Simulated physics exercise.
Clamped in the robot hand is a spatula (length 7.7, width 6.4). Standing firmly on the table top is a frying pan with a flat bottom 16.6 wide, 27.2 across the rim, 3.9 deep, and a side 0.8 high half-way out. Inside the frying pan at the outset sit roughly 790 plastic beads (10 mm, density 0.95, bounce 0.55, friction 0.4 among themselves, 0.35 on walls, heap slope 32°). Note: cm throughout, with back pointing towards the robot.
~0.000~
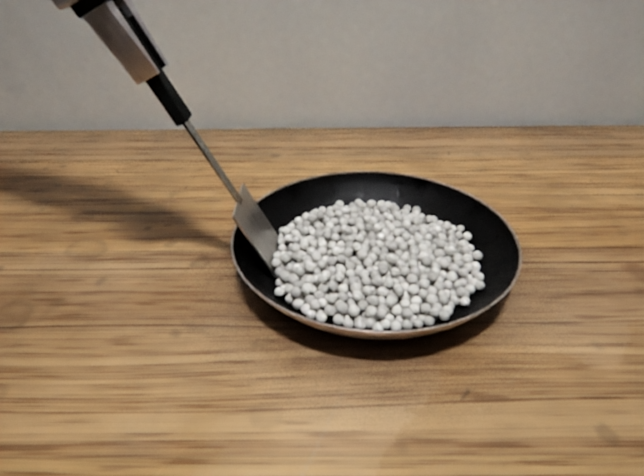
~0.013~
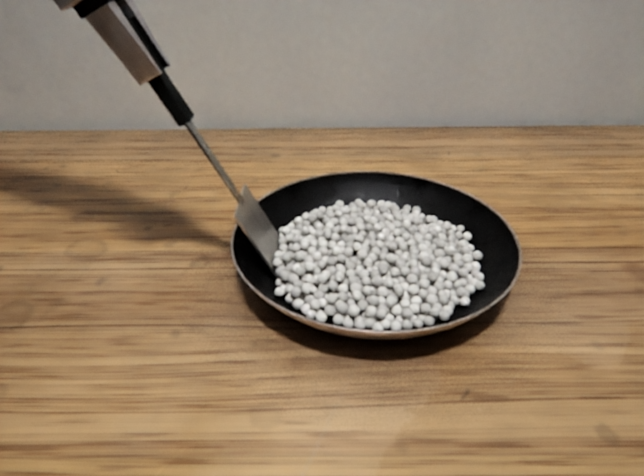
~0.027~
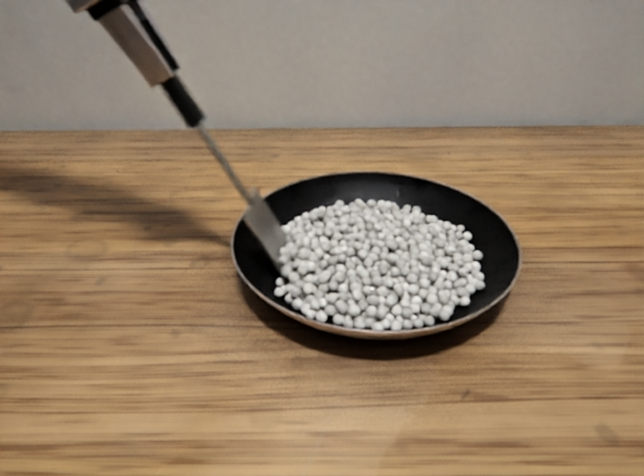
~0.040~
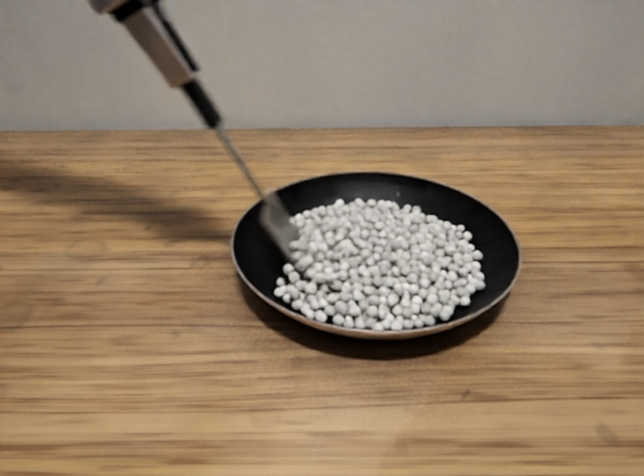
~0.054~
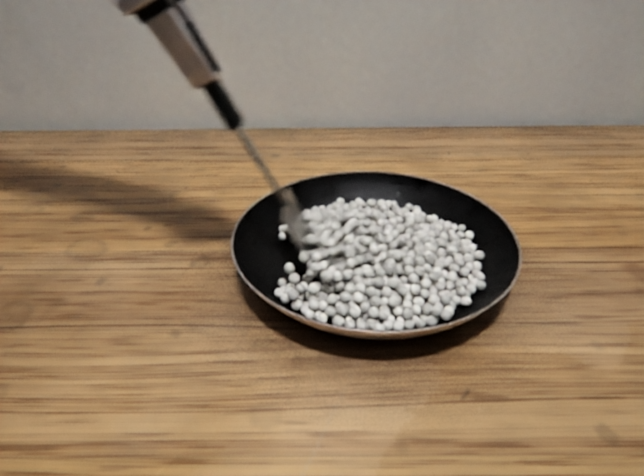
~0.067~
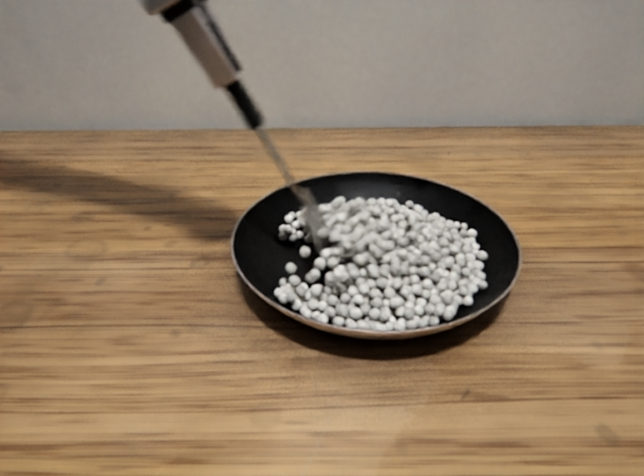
A spatula held by a robot arm rested at the left side of a black frying pan full of small white beads, then moved right through them, pushing some aside and leaving a partly cleared patch behind.
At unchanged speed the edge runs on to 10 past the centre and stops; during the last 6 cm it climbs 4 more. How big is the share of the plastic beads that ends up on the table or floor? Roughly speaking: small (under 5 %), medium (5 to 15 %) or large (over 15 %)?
Roughly, large, over 15 %.
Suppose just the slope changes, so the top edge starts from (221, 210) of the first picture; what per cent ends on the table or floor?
About 20%.
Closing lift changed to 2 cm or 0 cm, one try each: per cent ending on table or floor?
Roughly 25 % and then 25 %.
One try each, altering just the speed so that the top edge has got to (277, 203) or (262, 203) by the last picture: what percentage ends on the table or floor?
Near 15 per cent in the first try and near 5 per cent in the second.
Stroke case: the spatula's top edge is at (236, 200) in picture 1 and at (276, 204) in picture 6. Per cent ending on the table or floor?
Near 15 in a hundred.
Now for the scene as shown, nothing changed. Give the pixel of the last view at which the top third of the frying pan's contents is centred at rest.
(429, 254).
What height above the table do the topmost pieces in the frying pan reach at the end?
About 4.0 cm.
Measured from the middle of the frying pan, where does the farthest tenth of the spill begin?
Distance: Approx. 100 cm.
After 0.10 s, sloping 64°, highest piece 8 above the table; 790 in the frying pan.
After 0.13 s, sloping 64°, highest piece 9 above the table; 787 in the frying pan, 3 on the blade or in flight.
After 0.35 s, sloping 64°, highest piece 11 above the table; 614 in the frying pan, 138 on the table or floor, 38 on the blade or in flight.
After 1.40 s, sloping 64°, highest piece 4 above the table; 614 in the frying pan, 176 on the table or floor.
At rest, 614 in the frying pan, 176 on the table or floor. That is 22 % on the table or floor.
